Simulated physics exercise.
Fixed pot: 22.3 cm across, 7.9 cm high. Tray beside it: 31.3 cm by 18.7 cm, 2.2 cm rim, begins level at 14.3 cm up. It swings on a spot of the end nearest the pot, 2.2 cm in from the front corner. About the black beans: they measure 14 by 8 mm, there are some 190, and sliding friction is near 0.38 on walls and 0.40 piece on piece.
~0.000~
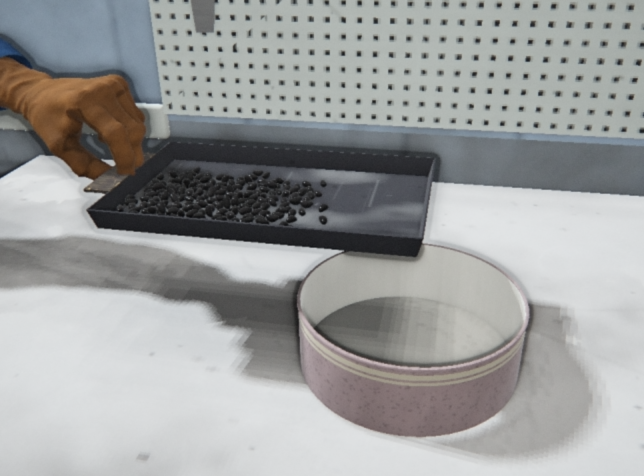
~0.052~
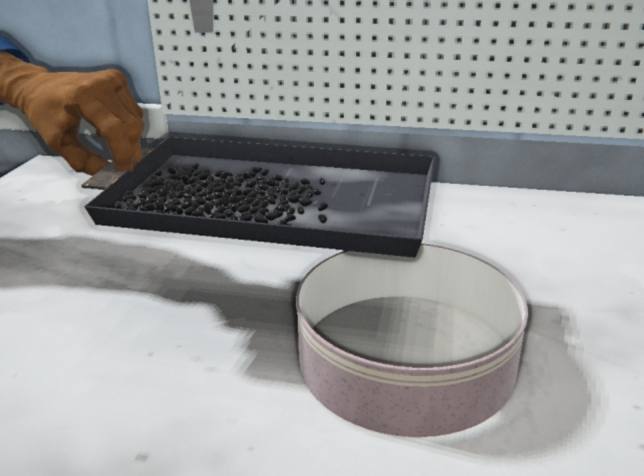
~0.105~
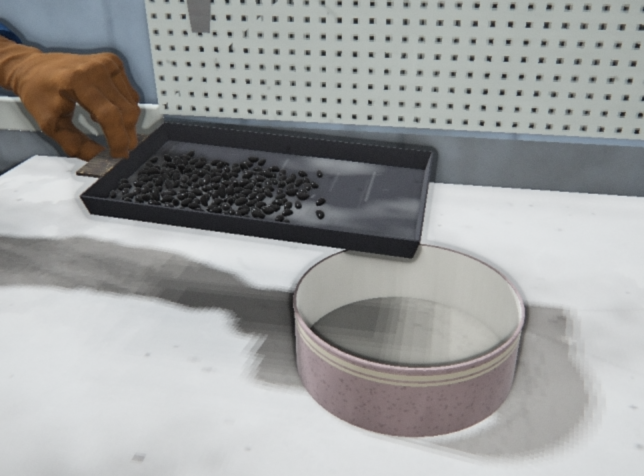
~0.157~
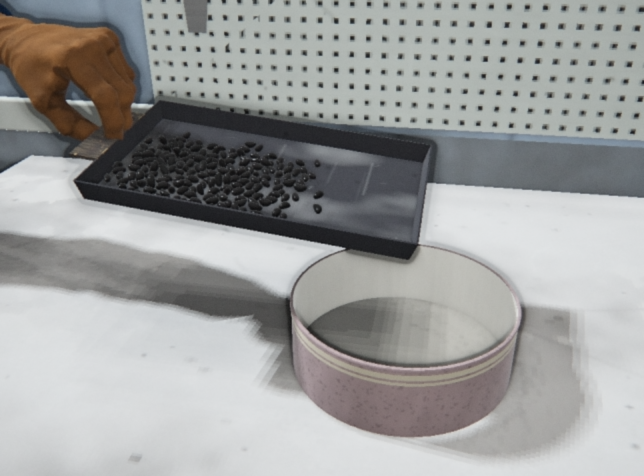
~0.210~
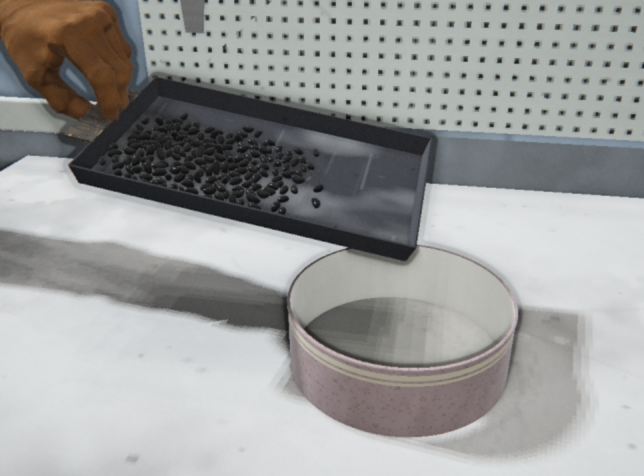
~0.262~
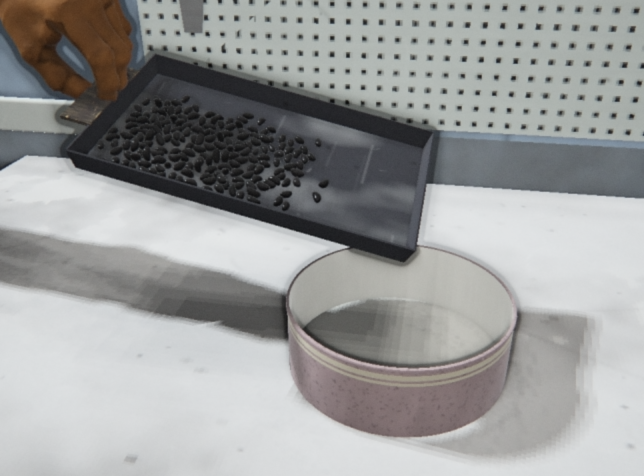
A brown-gloved hand lifts the left end of a dark tray holding black beans beside a round pot.
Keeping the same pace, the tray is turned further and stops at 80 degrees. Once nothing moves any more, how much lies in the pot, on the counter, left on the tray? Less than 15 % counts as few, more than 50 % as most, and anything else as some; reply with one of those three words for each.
Here it is: Pot: Most, counter: Few, left on the tray: Few.
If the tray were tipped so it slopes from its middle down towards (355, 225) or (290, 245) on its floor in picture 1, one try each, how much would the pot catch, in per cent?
Approximately 75 percent, then 65 percent.
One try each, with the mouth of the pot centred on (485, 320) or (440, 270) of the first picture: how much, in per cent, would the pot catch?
Try one: ~ 95 %; try two: ~ 35 %.
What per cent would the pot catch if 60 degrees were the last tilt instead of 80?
The pot would get around 65 per cent.
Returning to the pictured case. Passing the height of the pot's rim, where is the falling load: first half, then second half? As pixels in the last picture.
The first half passes near (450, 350) and the second half near (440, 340).
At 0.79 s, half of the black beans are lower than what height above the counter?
I'd say near 18 cm.
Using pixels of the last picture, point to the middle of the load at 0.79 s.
The load's centre is near (388, 236) at that time.
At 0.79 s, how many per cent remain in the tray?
About 85%.
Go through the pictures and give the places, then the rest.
The first picture shows tray tilt 0 degrees, front corners at (94, 208) and (417, 235); middle of the pieces at (220, 199); pot at (411, 296).
The second picture shows tray tilt 1 degrees, front corners at (92, 205) and (417, 236); middle of the pieces at (219, 196).
The third picture shows tray tilt 4 degrees, front corners at (87, 194) and (415, 237), lowest corner right front; middle of the pieces at (216, 187).
The fourth picture shows tray tilt 9 degrees, front corners at (81, 179) and (412, 240), lowest corner right front; middle of the pieces at (212, 173).
The fifth picture shows tray tilt 14 degrees, front corners at (76, 163) and (411, 242), lowest corner right front; middle of the pieces at (209, 160).
The sixth picture shows tray tilt 19 degrees, front corners at (74, 148) and (410, 245), lowest corner right front; middle of the pieces at (209, 148); pot at (400, 297). Its pace works out near 95 degrees a second.
After 0.58 s, tilt 49 degrees; the tray holds 100 %, the pot 0 %.
After 0.79 s, tilt 69 degrees; the tray holds 85 %, the pot 5 %.
After 1.12 s, tilt 80 degrees; the tray holds 15 %, the pot 80 %.
By 2.3 s all is still; pot 90 %, counter 5 %, tray 5 %.
